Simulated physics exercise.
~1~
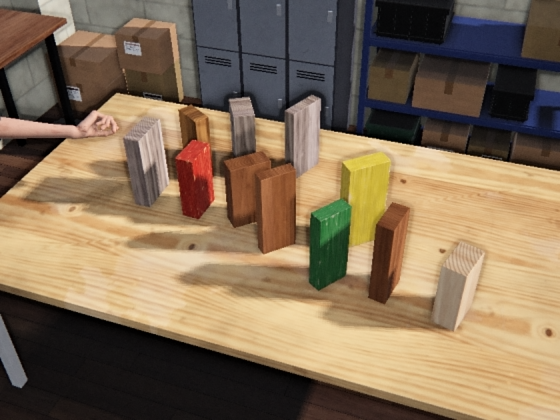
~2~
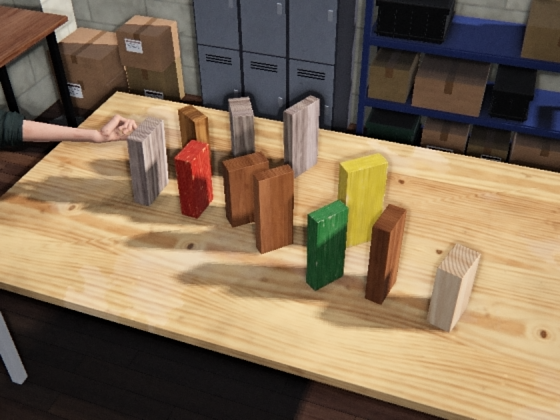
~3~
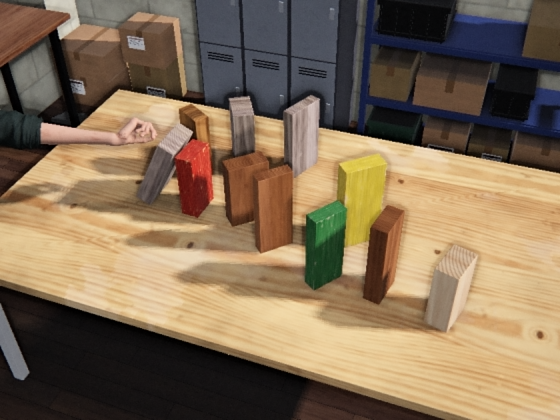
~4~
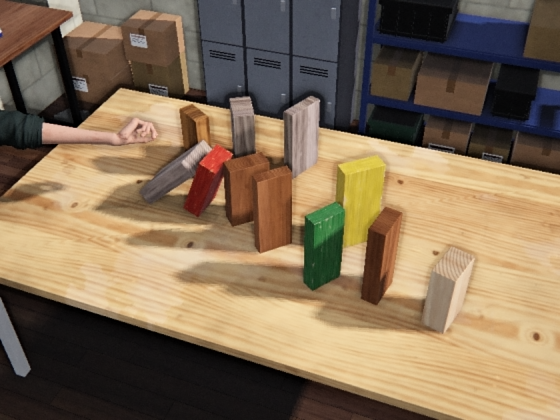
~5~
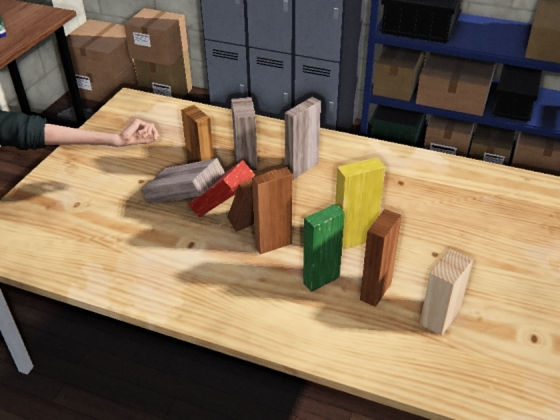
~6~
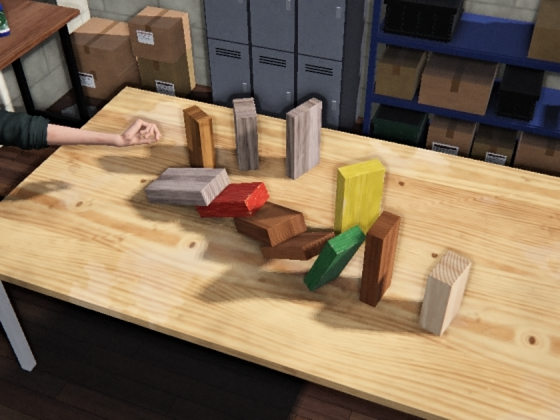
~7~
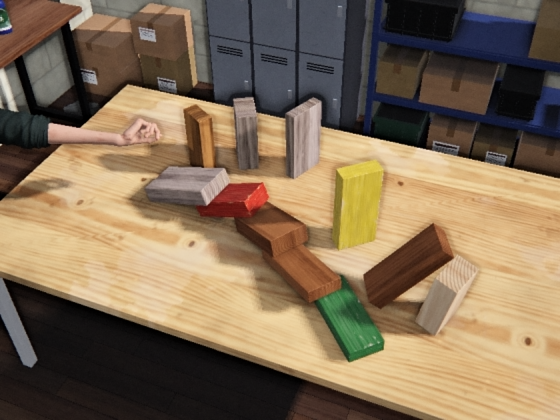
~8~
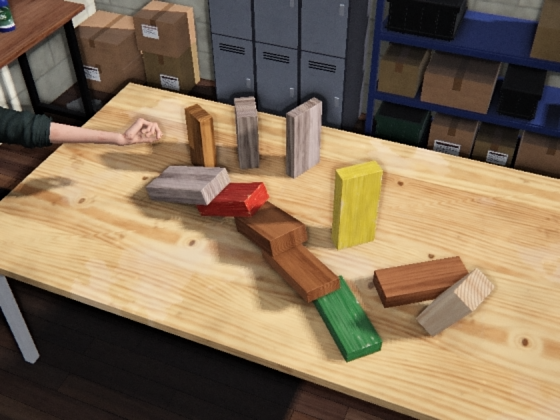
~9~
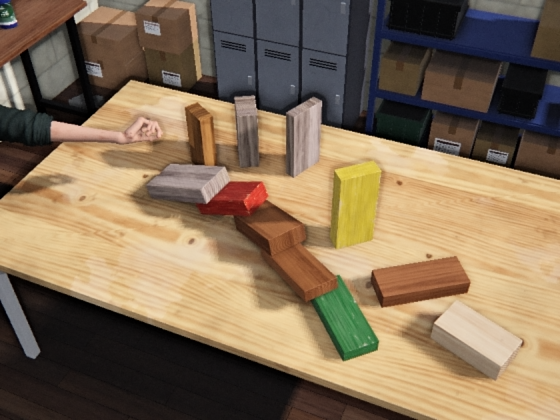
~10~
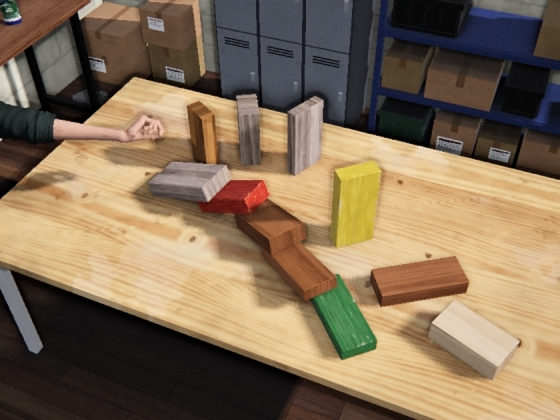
Wooden blocks toppling in a chain across a table after a hand tips the first, the green one falling, yellow left standing.
